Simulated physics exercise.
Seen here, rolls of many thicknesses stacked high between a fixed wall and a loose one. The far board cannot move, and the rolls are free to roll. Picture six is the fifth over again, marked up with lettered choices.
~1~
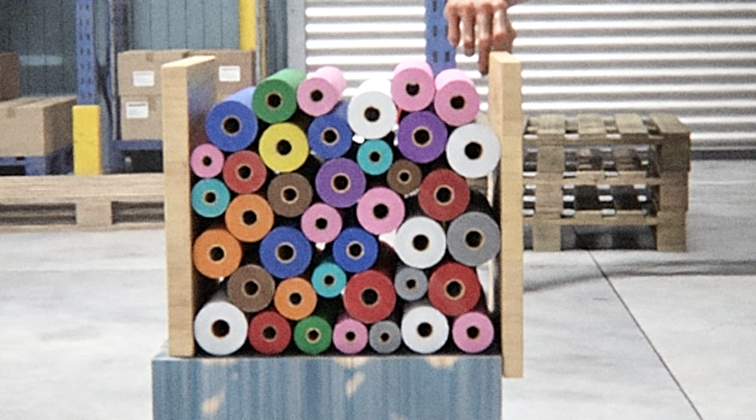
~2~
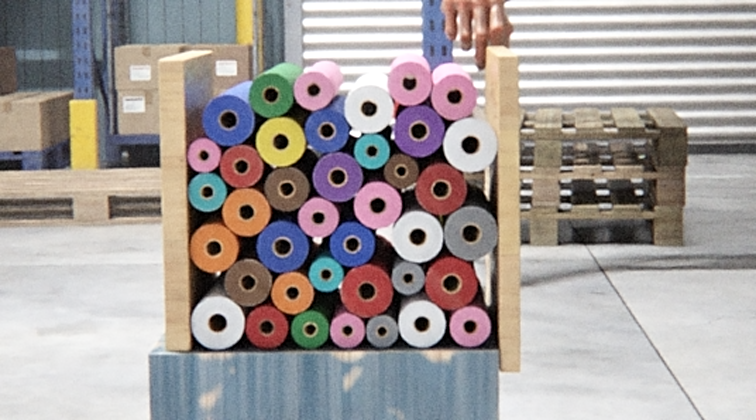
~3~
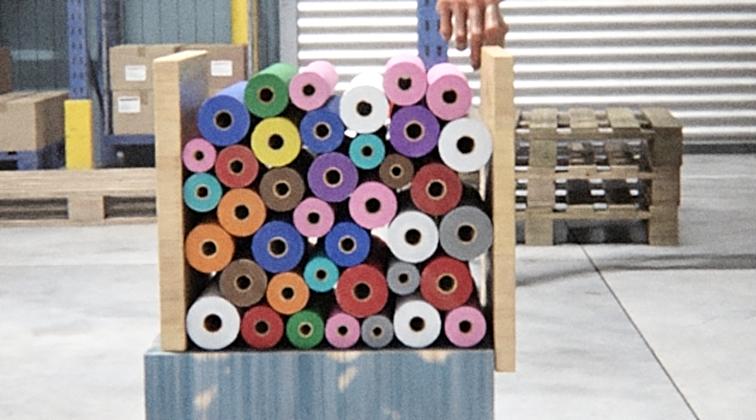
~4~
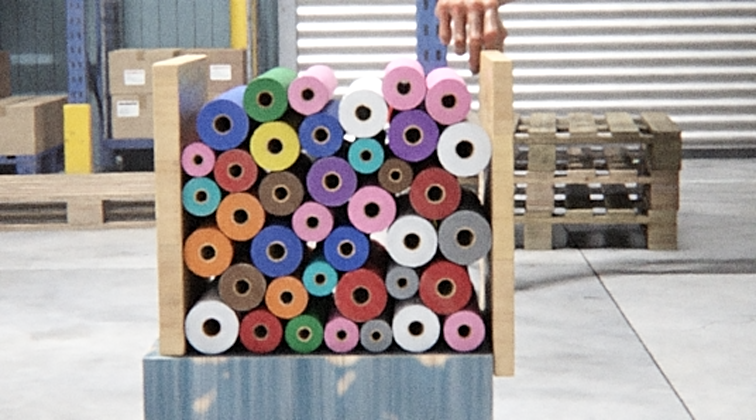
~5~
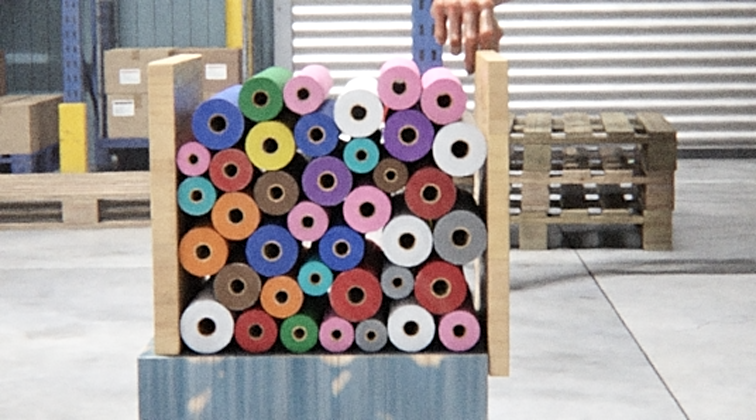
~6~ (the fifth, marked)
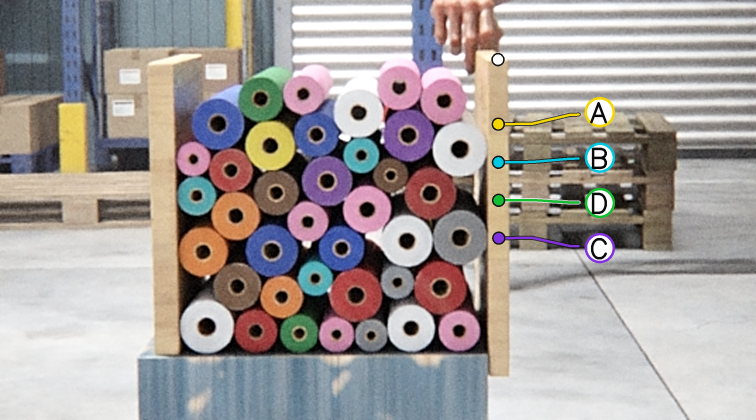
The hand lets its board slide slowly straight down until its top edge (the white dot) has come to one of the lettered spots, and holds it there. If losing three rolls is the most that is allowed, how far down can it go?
The lowest mark that will do is D.
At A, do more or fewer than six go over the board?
At A, fewer than six.
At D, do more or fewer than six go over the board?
At D, fewer than six.
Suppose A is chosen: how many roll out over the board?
At A the number is none.
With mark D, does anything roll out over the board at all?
Yes, at D.
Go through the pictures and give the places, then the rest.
In the first frame, side board (504, 202); a white roll (220, 328); a white roll (425, 329).
In the second frame, a white roll (422, 323); a brown roll (248, 282).
In the third frame, a blue roll (348, 244); an orange roll (241, 212).
In the fourth frame, a brown roll (395, 175); a yellow roll (275, 146).
In the fifth frame, a white roll (359, 112); side board (491, 200); a white roll (207, 326).
On the marked copy, A at (499, 124); B at (499, 162); C at (499, 238); D at (499, 200); the white dot at (498, 60).
Following D. Soon after the start, top of the board (487, 125).
Later, top of the board (488, 199).
In the end, top of the board (488, 199), one out over the board.
As for the rest, A none out over the board; B none out over the board; C more than three out over the board.
